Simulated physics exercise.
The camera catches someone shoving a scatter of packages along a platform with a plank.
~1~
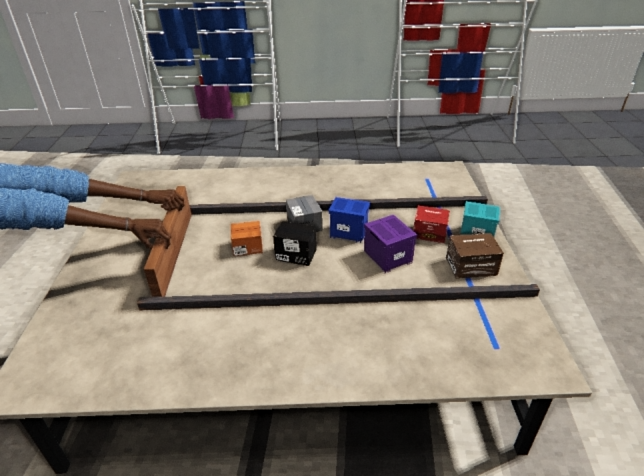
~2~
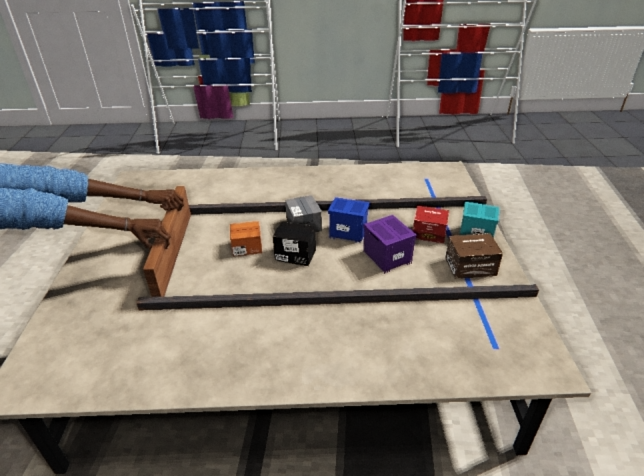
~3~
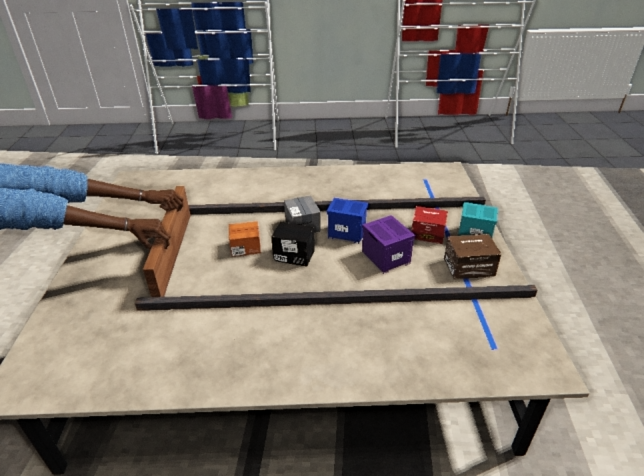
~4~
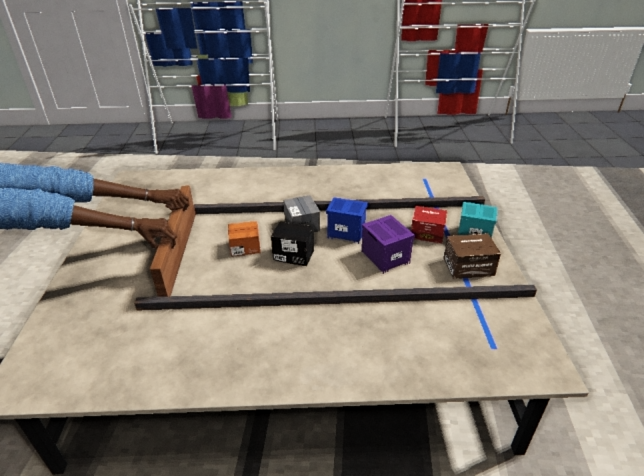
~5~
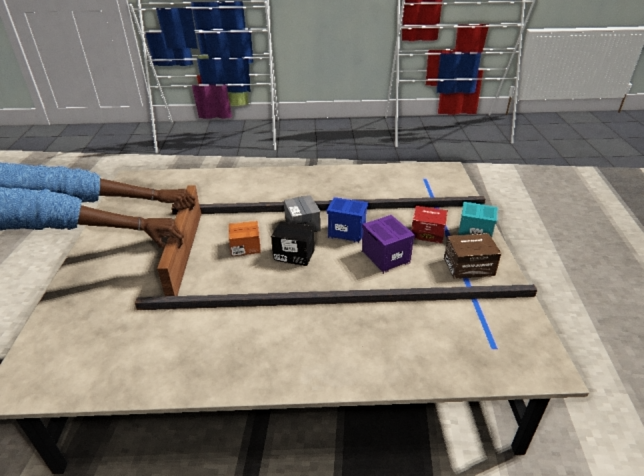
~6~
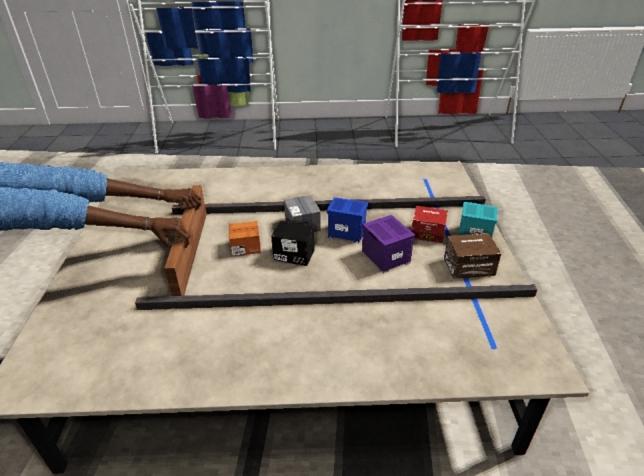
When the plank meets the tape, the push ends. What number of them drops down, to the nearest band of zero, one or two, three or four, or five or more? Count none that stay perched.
Nearest band: Three or four.
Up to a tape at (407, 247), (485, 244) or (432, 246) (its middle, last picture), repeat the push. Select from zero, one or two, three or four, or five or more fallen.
First one to two, then 5 or more, then either three or four.
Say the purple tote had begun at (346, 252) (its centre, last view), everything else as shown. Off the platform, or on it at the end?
Set there, the object keeps its spot.
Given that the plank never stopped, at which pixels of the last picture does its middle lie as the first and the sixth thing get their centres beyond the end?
(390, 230), then (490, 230).
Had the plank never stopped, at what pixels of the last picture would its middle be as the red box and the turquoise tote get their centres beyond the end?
For the red box, about (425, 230); for the turquoise tote, about (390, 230).
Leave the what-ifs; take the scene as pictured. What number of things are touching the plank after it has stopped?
Result: 3 in all.
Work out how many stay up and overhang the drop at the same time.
Counting them gives 2.
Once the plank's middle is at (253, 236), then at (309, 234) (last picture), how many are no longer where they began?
2 and 4.
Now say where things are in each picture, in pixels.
In the first picture, turquoise tote (479, 223); brown box (474, 256); red box (431, 224); plank (171, 239); tape (454, 245).
In the second picture, brown box (473, 256); blue tote (348, 220).
In the third picture, red box (429, 225); black parcel (294, 244).
In the fourth picture, turquoise tote (477, 224); orange parcel (244, 239).
In the fifth picture, brown box (471, 256); purple tote (387, 244).
In the sixth picture, turquoise tote (477, 223); brown box (472, 256); red box (429, 224); plank (188, 238); tape (452, 245).
Soon after, none off yet; turquoise tote at rest near (477, 223); brown box at rest near (472, 256); red box at rest near (429, 224).
After that, none off yet; turquoise tote tilting a little near (517, 224); brown box displaced a little near (497, 257); red box displaced well along near (481, 225).
In the end, the number that fall off is three or four; gone, red box, brown box and turquoise tote.
